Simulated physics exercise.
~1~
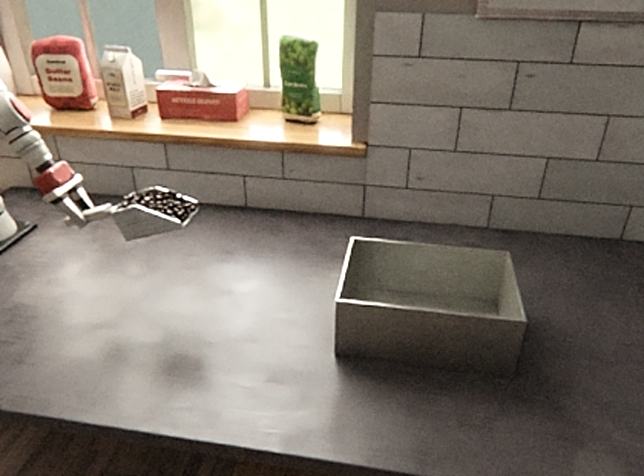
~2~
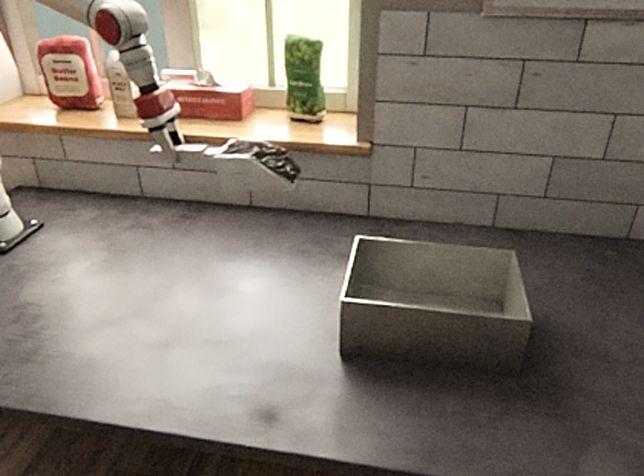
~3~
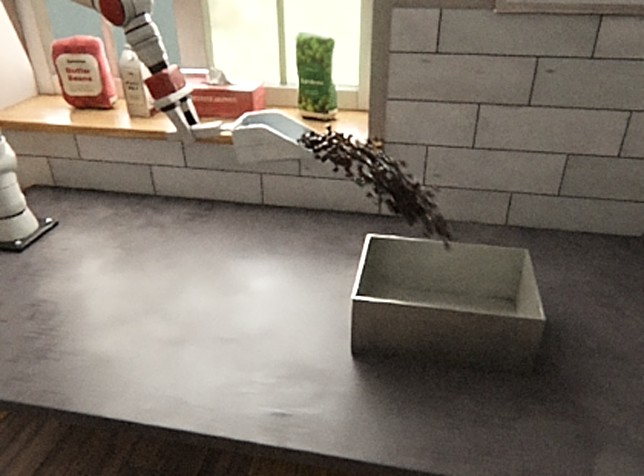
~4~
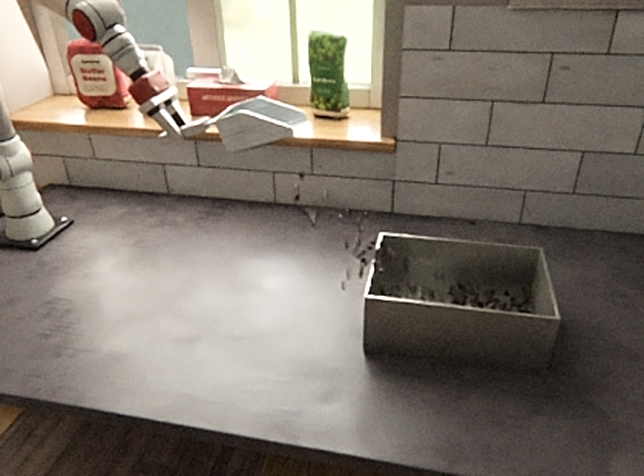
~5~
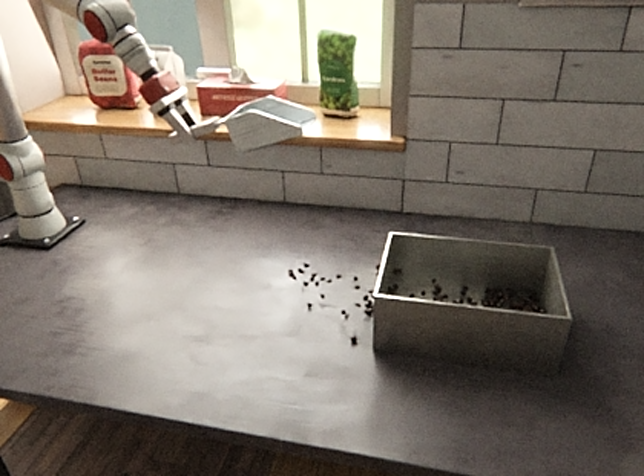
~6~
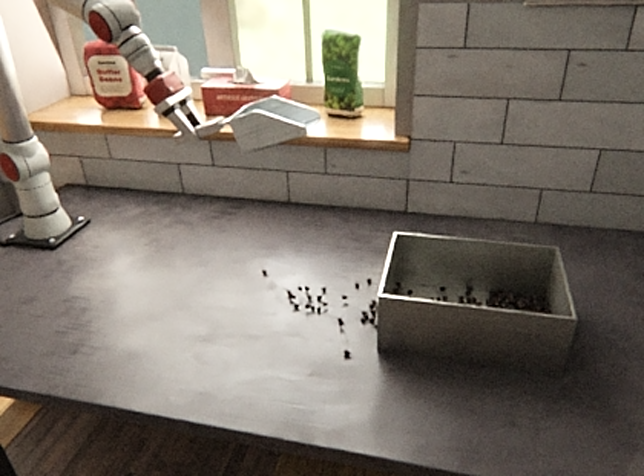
A robot arm lifted a scoop of dark beans up and to the right, then pulled back, flinging them in a stream toward an open box on the counter. Most landed inside, but some scattered on the countertop to its left.
